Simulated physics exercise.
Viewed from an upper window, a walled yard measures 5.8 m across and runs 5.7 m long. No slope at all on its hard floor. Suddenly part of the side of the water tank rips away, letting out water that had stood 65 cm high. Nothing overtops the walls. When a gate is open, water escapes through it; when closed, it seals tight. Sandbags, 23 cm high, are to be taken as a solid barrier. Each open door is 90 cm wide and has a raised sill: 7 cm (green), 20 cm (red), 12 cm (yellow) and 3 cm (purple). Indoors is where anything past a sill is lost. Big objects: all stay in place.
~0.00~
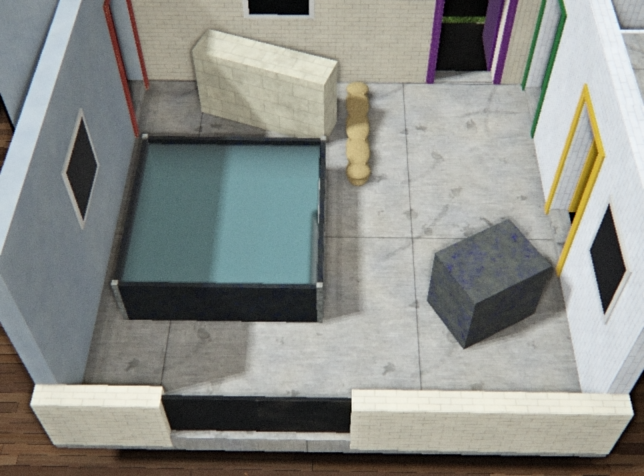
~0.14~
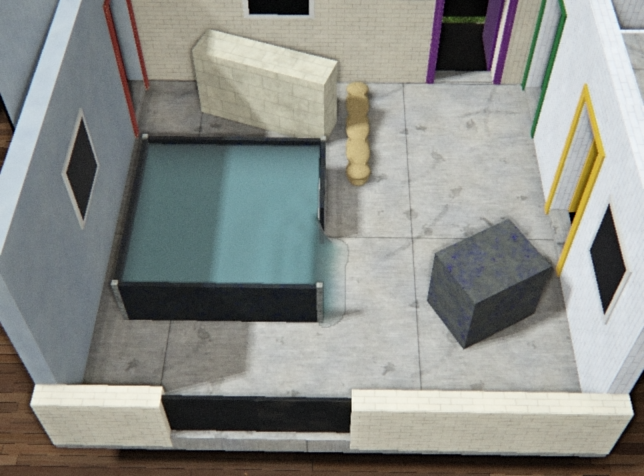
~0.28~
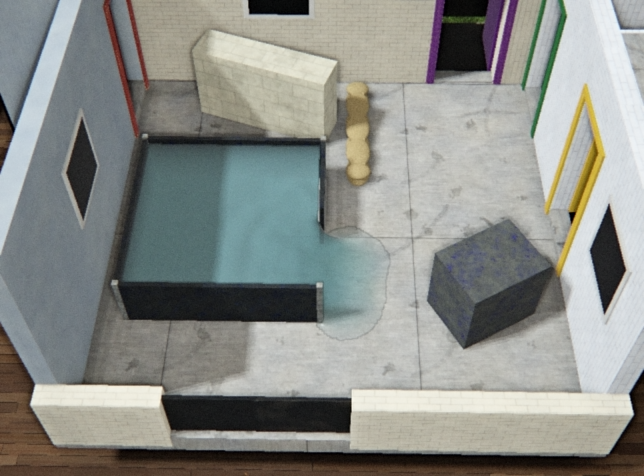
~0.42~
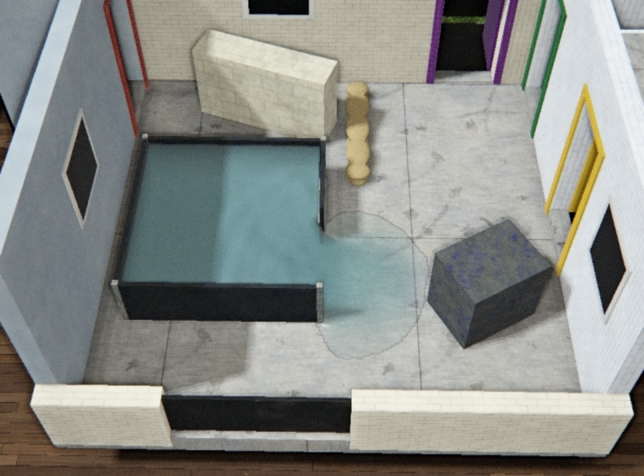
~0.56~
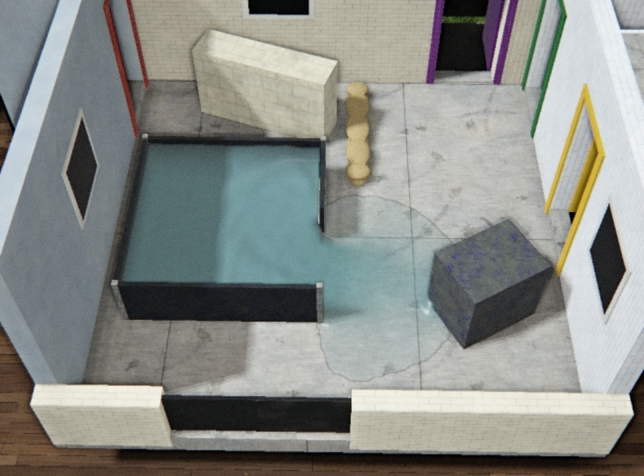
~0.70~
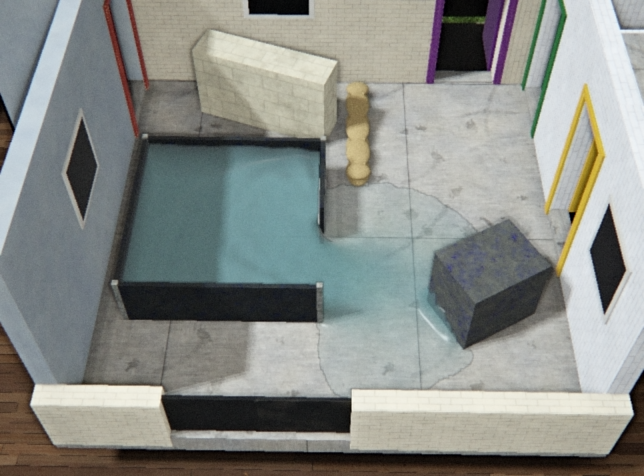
The clip opens on a walled yard seen from above, with still blue-green water in a dark-sided tank. Part of the tank's right side gives way, and water pours through the gap, fanning out across the gray floor. The thin sheet widens, reaches the dark block and spreads along its near side.
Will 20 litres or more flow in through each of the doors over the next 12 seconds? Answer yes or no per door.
Green door: Yes, red door: No, yellow door: Yes, purple door: Yes.
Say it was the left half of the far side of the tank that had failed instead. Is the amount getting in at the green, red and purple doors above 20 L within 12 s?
Green door surpasses it, red door surpasses it, purple door doesn't reach it.
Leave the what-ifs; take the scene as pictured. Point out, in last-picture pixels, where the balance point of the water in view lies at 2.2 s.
The water's centre sits at about (312, 260).
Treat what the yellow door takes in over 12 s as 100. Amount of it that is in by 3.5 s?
About 70%.
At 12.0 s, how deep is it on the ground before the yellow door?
It averages close to 6.5 centimetres.
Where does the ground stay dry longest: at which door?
Answer: The red door.
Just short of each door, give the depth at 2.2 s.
Door by door, in cm: Green reads 7, red reads 0, yellow reads 23, purple reads 0.
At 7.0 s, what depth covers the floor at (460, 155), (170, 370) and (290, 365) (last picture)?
First 6 cm, then 7 cm, then 2 cm.
After 1.4 s water covers 30 % of the floor and is deepest (44 cm) near (421, 301); green door not reached, red door not reached, yellow door 16 cm at the sill, 13 L in, purple door not reached.
After 2.2 s water covers 35 % of the floor and is deepest (42 cm) near (574, 424); green door 7 cm at the sill, 0 L in, red door not reached, yellow door 23 cm at the sill, 59 L in, purple door not reached.
After 3.5 s water covers 60 % of the floor and is deepest (31 cm) near (574, 424); green door 16 cm at the sill, 12 L in, red door not reached, yellow door 17 cm at the sill, 121 L in, purple door 17 cm at the sill, 61 L in.
After 7.0 s water covers 85 % of the floor and is deepest (18 cm) near (455, 93); green door 12 cm at the sill, 102 L in, red door 7 cm at the sill, 0 L in, yellow door 14 cm at the sill, 174 L in, purple door 16 cm at the sill, 412 L in.
After 12.0 s water covers 95 % of the floor and is deepest (14 cm) near (574, 424); green door 11 cm at the sill, 169 L in, red door 6 cm at the sill, 0 L in, yellow door 7 cm at the sill, 178 L in, purple door 10 cm at the sill, 652 L in.
